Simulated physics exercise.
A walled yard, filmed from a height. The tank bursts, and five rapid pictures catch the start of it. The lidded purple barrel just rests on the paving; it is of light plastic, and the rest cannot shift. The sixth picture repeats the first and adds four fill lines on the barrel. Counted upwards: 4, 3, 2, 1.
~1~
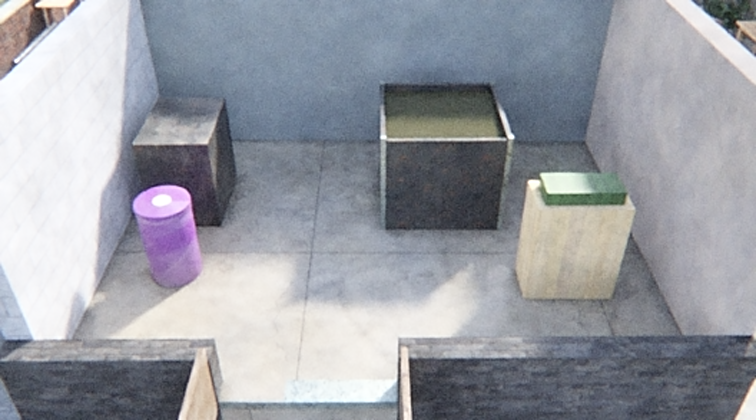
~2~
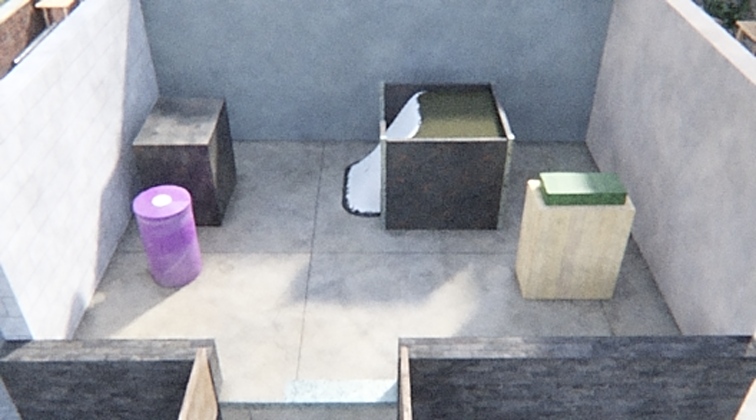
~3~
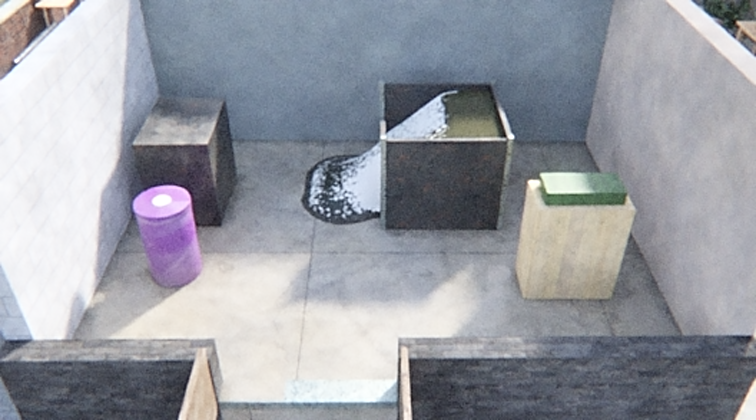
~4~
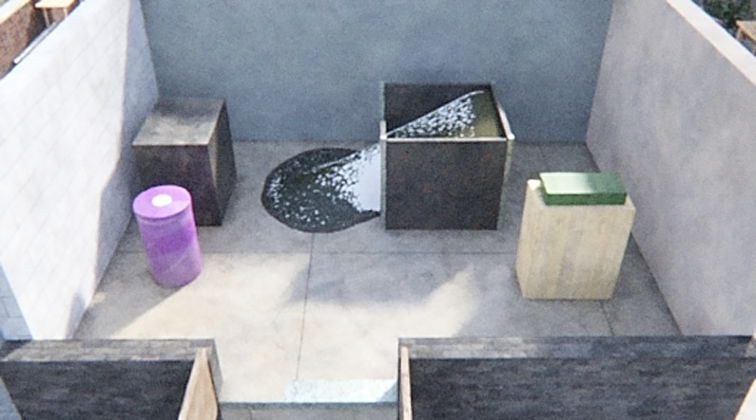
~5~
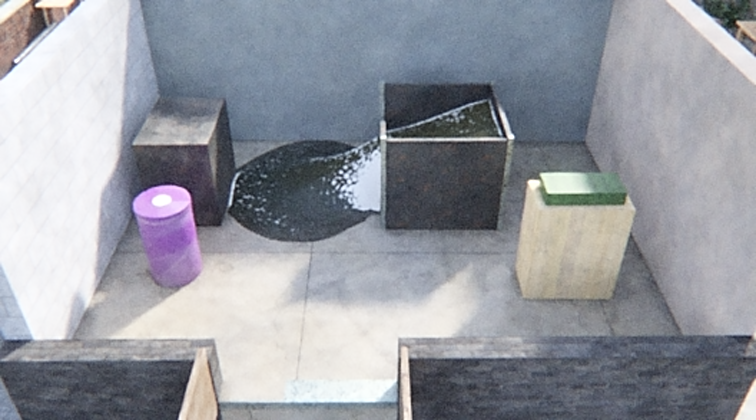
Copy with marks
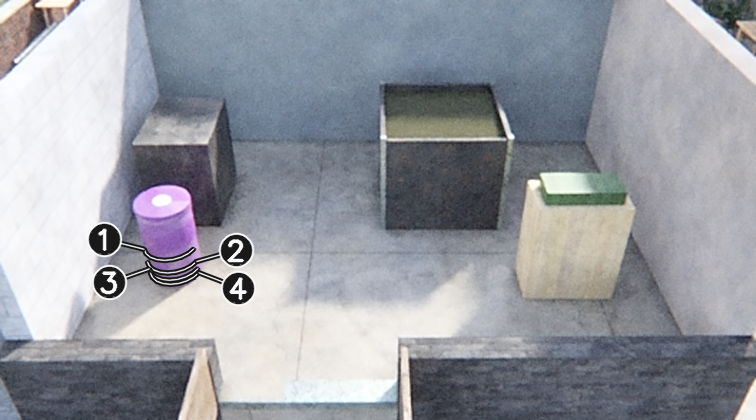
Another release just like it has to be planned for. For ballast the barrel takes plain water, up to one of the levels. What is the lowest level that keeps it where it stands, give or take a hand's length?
1 will do.
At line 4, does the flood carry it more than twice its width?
Yes.
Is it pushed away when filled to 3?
Yes.
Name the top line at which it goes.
2 it is.
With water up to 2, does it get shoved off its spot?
Yes, that goes wrong.
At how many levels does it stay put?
One.
In white, 1 at (164, 260); 2 at (167, 273); 3 at (169, 280); 4 at (170, 284); from the bottom up 4, 3, 2, 1.
For line 1, it does not move.
For line 2, it is pushed about 3 times its own width away.
For line 3, it is pushed about 6 times its own width away.
For line 4, it is pushed about 4 times its own width away.
